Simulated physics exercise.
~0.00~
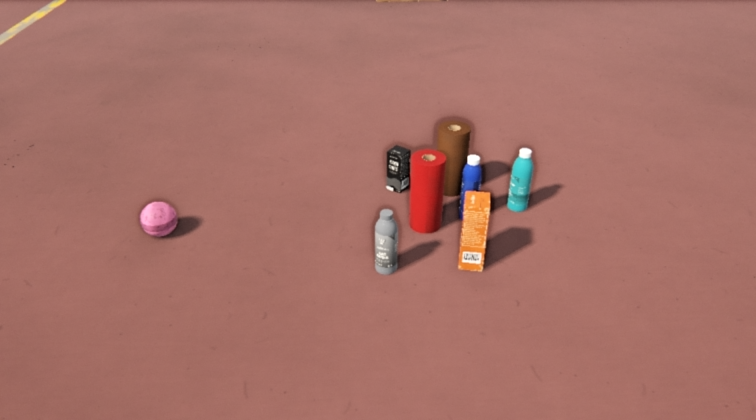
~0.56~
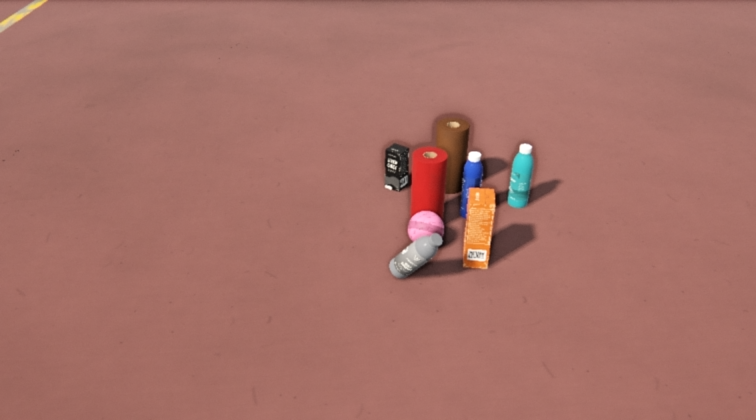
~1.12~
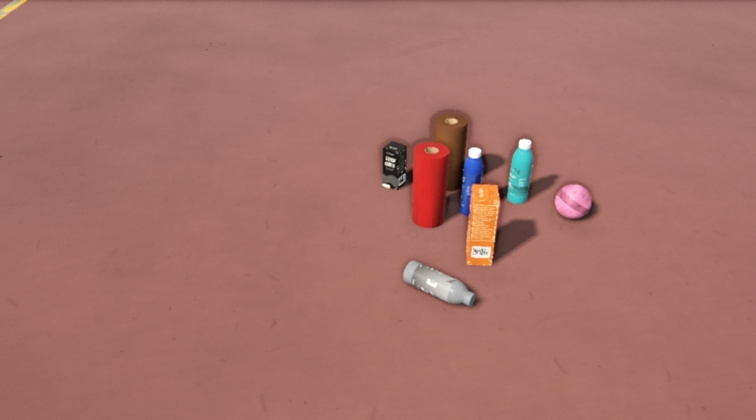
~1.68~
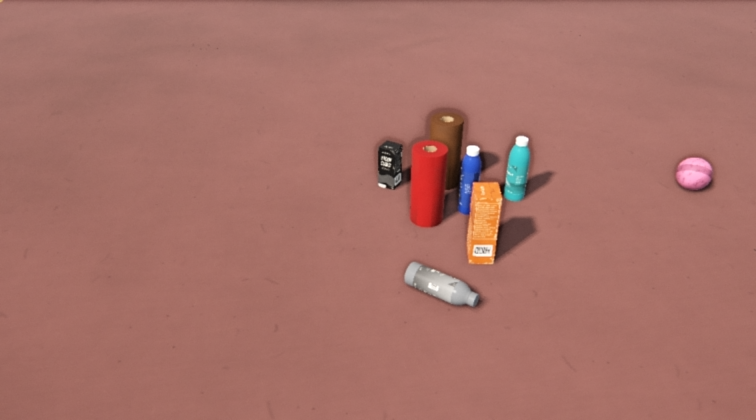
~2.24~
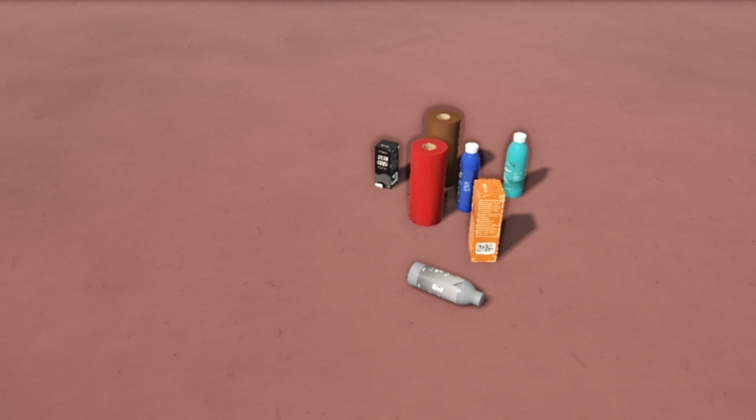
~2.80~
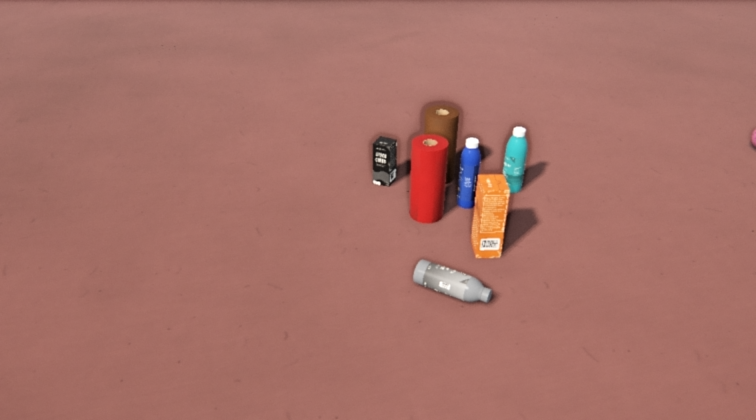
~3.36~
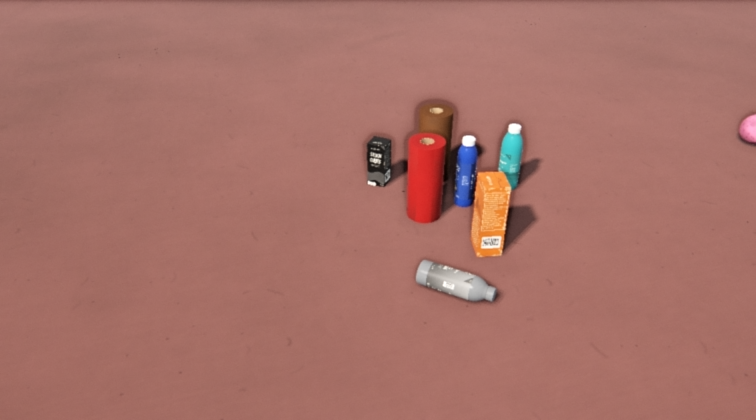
A pink ball rolls right, toppling the grey bottle, while the other grouped items stay standing.
